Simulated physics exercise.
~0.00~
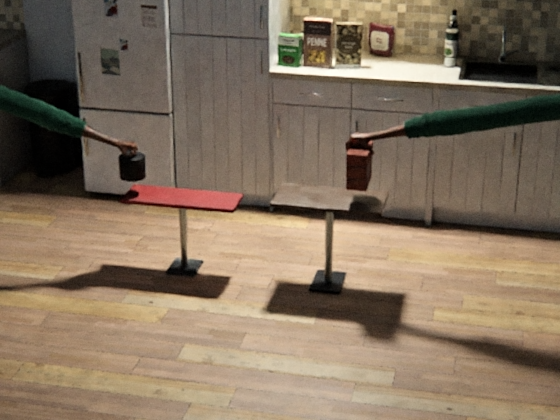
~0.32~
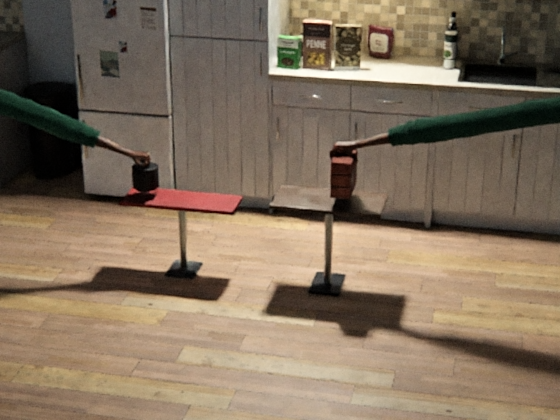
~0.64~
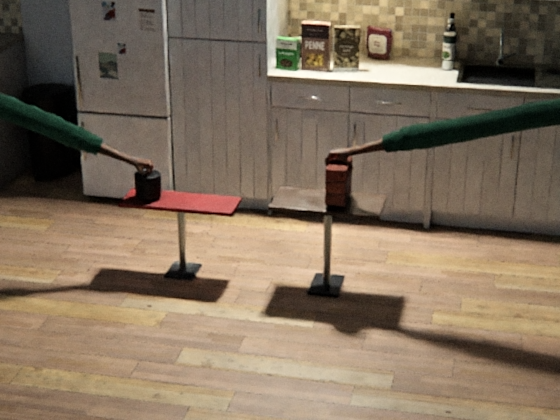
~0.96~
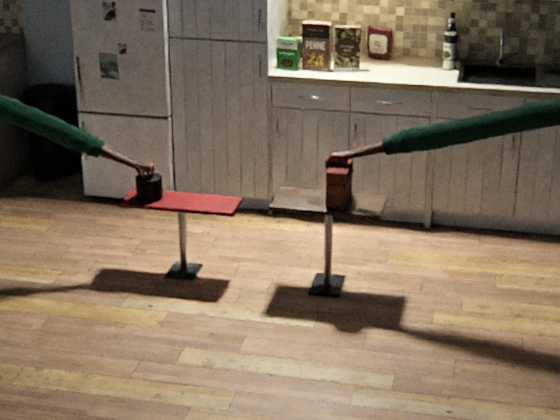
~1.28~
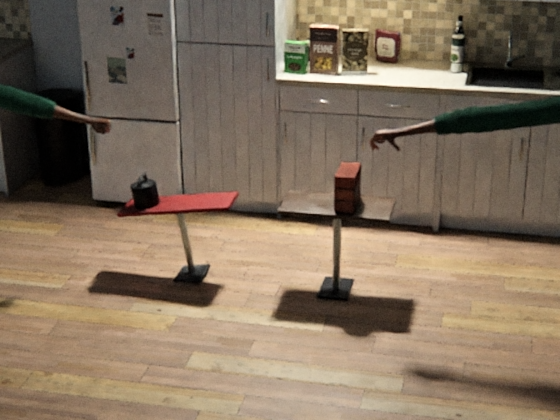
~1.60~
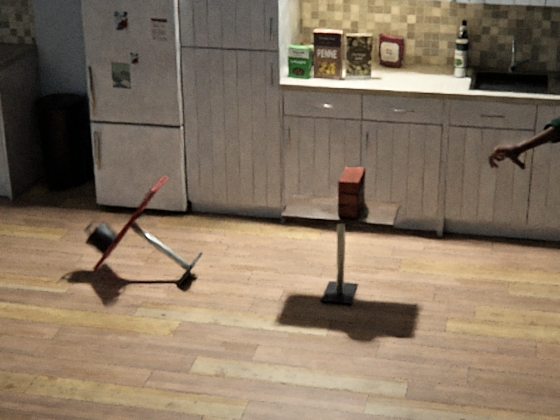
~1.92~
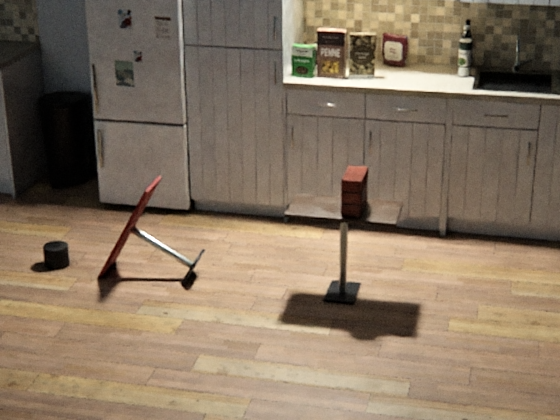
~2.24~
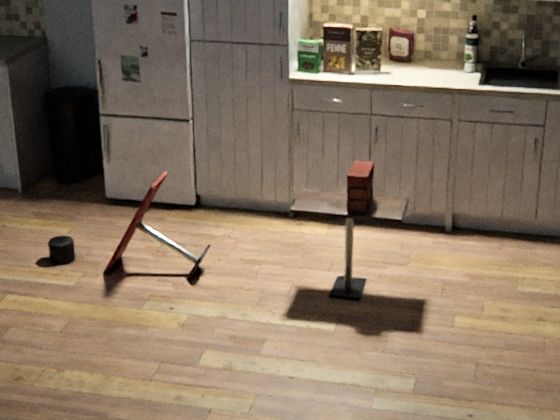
Red stand tipping over leftward and spilling a dark cylinder after two hands let go, while brown side table holds stacked bricks steady.
